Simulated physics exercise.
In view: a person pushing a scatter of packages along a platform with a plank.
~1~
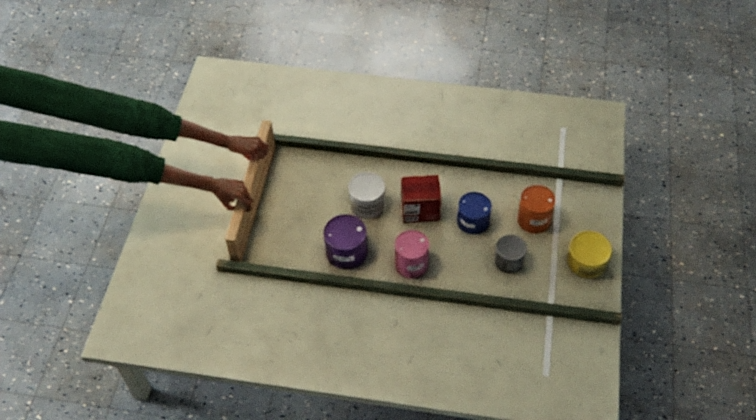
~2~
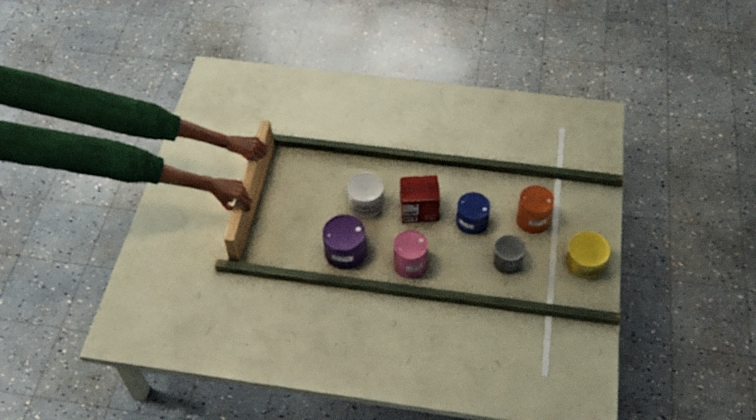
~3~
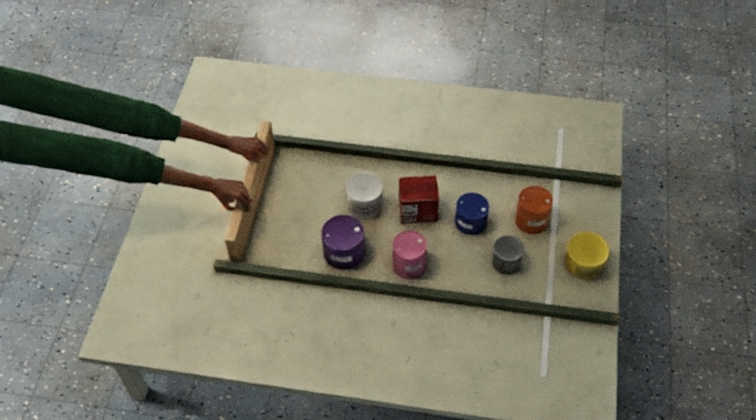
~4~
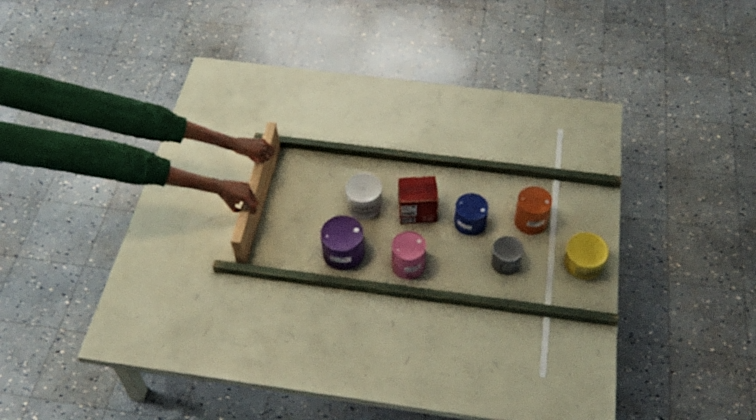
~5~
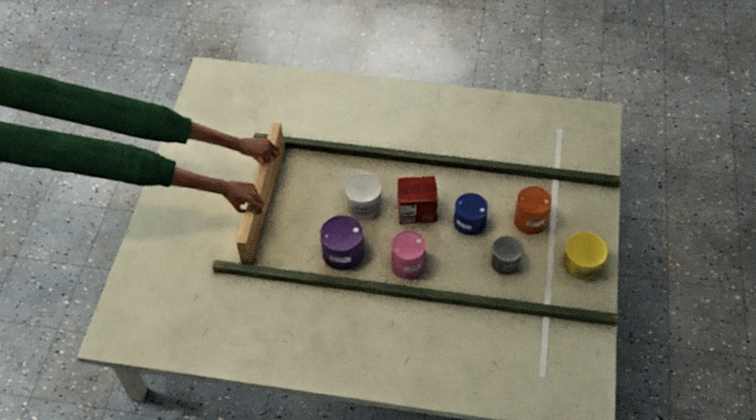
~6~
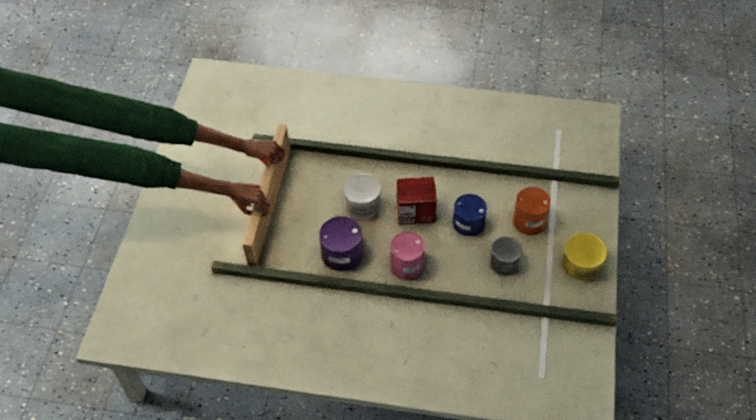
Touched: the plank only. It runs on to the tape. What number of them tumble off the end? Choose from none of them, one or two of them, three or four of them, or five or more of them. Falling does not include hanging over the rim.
One or two of them do.
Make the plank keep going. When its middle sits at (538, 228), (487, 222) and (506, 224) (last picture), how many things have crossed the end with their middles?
2; 0; 1.
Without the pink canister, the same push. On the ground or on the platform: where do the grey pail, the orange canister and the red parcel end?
The grey pail remains in place while the orange canister remains in place, and the red parcel remains in place.
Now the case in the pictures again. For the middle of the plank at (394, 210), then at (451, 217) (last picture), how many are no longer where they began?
At the first spot 5, then 6.
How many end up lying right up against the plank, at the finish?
At rest, 2 are in contact.
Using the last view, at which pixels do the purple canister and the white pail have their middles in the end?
Purple canister: (572, 271); white pail: (572, 220).
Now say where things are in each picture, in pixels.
The first picture shows yellow pail (589, 255); orange canister (536, 209); grey pail (510, 254); plank (252, 190); tape (555, 241).
The second picture shows orange canister (535, 210); plank (251, 190).
The third picture shows grey pail (508, 255); pink canister (409, 255).
The fourth picture shows yellow pail (586, 256); purple canister (343, 243).
The fifth picture shows orange canister (532, 211); red parcel (417, 200).
The sixth picture shows yellow pail (584, 257); orange canister (531, 211); grey pail (506, 256); plank (268, 194); tape (551, 242).
Soon after, none off yet; yellow pail at rest near (584, 257); orange canister at rest near (531, 211); grey pail at rest near (506, 256).
After that, none off yet; yellow pail at rest near (584, 257); orange canister displaced a little near (544, 211); grey pail at rest near (506, 256).
And then, none off yet; yellow pail displaced about its own width near (615, 271); orange canister displaced about its own width near (566, 203); grey pail displaced about its own width near (547, 256).
In the end, the number that fall off is one or two; gone, blue canister and yellow pail.
